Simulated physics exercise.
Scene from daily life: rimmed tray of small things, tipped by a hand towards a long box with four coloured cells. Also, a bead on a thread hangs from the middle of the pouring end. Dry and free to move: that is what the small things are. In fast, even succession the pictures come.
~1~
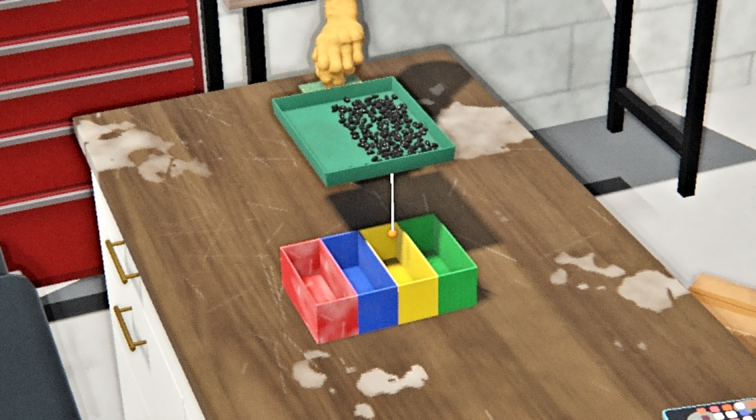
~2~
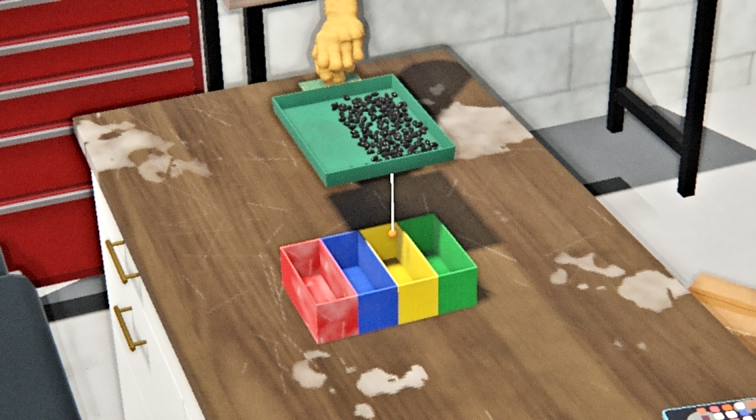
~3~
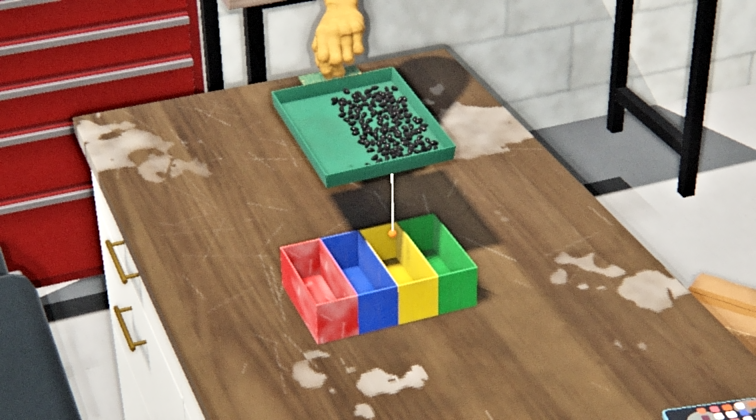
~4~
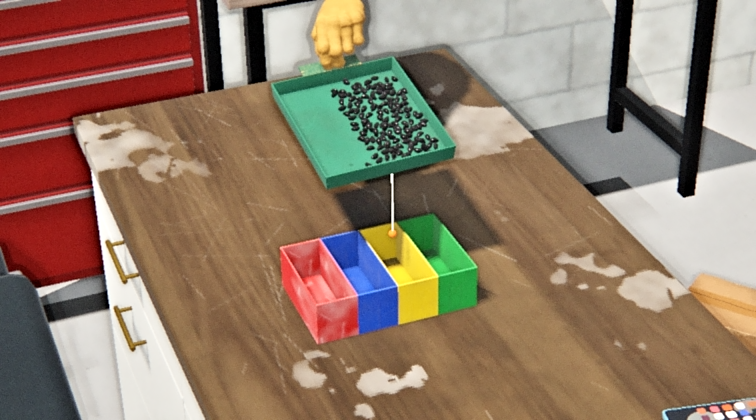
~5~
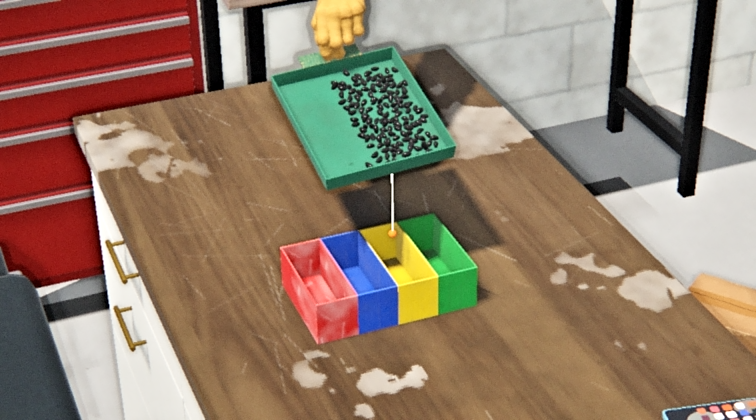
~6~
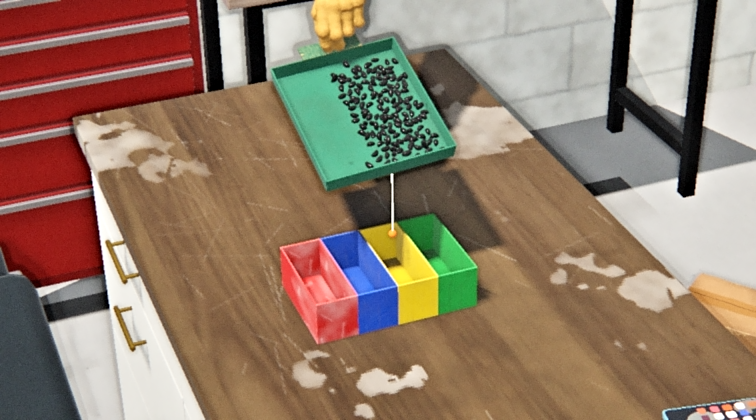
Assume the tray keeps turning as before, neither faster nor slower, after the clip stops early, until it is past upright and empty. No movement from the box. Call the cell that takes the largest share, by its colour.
Most goes to the blue cell.
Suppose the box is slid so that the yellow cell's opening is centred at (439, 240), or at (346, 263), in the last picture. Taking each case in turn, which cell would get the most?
Try one: That red cell; try two: That yellow cell.
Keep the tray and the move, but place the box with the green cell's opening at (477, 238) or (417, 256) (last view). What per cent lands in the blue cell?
30% for the first placement, 30% for the second.
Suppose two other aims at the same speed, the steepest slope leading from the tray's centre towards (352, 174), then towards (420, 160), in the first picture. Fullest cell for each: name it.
So the first one goes to that blue cell and the second to the green cell.
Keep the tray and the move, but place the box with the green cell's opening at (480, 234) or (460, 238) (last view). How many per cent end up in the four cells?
Result, in turn: 70 %, 90 %.
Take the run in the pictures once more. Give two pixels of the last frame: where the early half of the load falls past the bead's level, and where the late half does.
(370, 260) first, (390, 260) later.
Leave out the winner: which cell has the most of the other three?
Next after the leader comes the yellow one.
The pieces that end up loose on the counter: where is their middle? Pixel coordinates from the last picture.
My estimate puts the centre near (462, 360).
Soon, tray tipped steeply; all on the tray.
A while on, tray tipped right over; all on the tray.
Towards the end, tray tipped past a quarter turn; about half in the blue cell; about a quarter in the yellow cell; a small part in the red cell; a small part in the green cell; a small part falling or outside the box.
Finally, tray tipped past a quarter turn; about half in the blue cell; about a quarter in the yellow cell; a small part in the red cell; a small part in the green cell; a small part outside the box.
